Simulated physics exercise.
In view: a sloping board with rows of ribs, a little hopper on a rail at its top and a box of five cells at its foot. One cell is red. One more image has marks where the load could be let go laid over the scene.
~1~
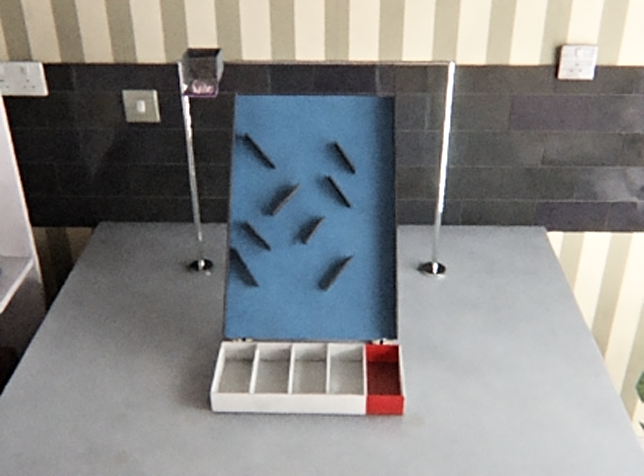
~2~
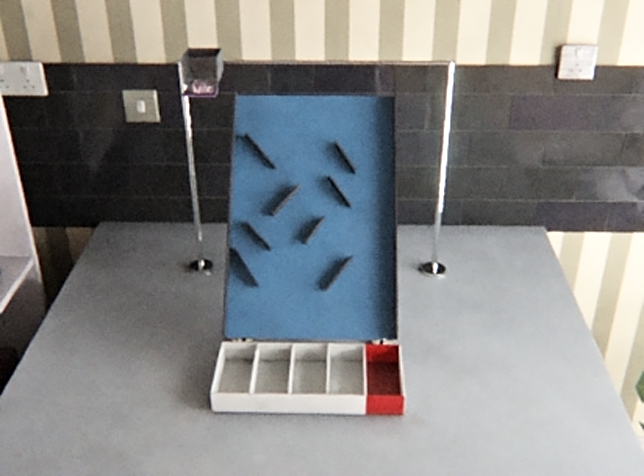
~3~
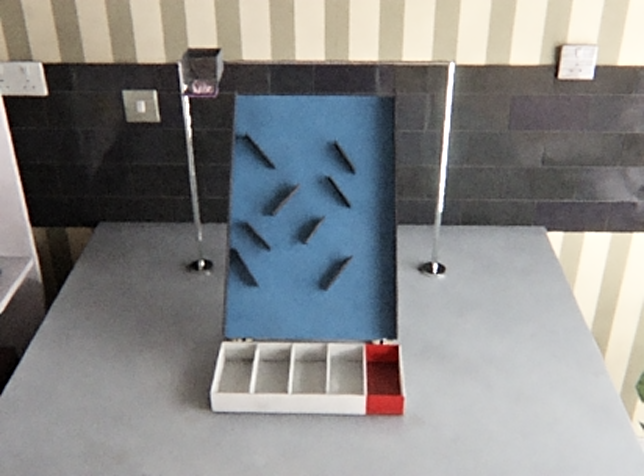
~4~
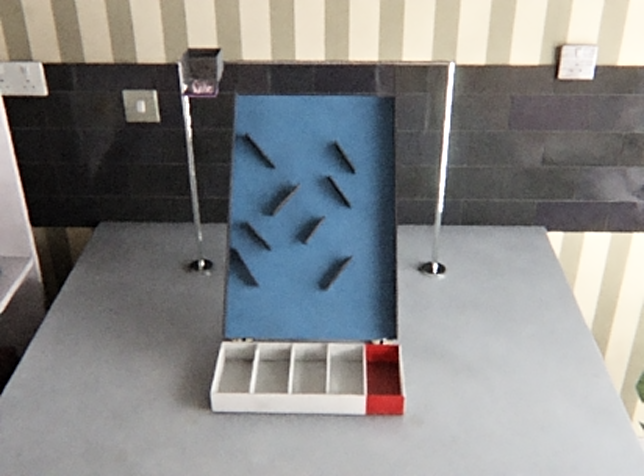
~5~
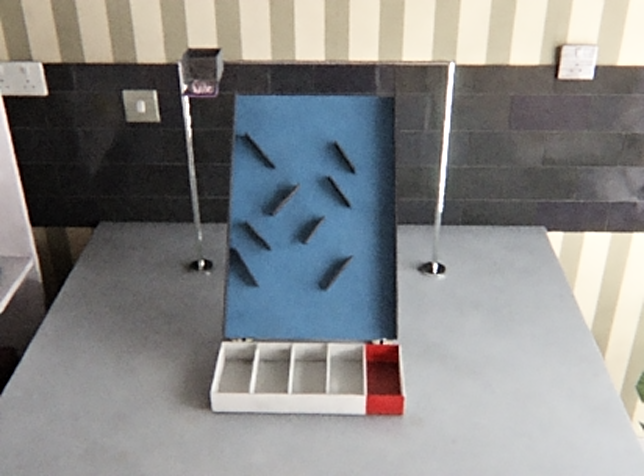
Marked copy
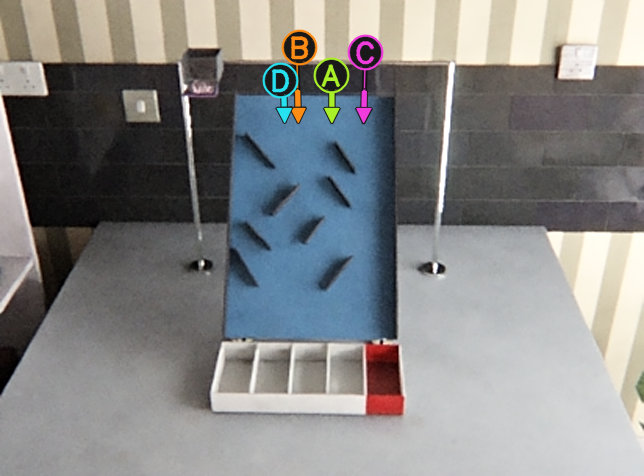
Nothing visibly moving around a sloping blue board with dark angled ribs, a small hopper above, and four white cells beside one red.
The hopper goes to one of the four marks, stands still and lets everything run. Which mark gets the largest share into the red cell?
The answer is mark C.
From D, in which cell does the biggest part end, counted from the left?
The third from the left.
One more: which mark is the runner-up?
That is mark A.
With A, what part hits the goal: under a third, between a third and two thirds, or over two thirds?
Under a third.
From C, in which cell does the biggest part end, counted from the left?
The fifth.
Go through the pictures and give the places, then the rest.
Hopper near (205, 87), sugar pearls, door shut, in the first picture.
Ribs (246, 132) to (274, 165), (335, 140) to (355, 170), (272, 214) to (299, 184), in the second picture.
Ribs (329, 175) to (350, 205), (246, 221) to (270, 248), (305, 242) to (324, 216), in the third picture.
Ribs (234, 247) to (258, 285), (326, 289) to (352, 256), in the fourth picture.
Red cell near (385, 404), number 5 of 5 from the left, in the fifth picture.
On the marked copy, mark A meets the board at (331, 117); mark B meets the board at (298, 117); mark C meets the board at (363, 117); mark D meets the board at (284, 117).
With A, close to a quarter in the red cell, close to a third in other cells, close to a third outside the box.
With B, only a few in the red cell, the bulk in other cells, close to a quarter outside the box.
With C, close to two thirds in the red cell, a small share in other cells, close to a quarter outside the box.
With D, only a few in the red cell, the bulk in other cells, close to a quarter outside the box.
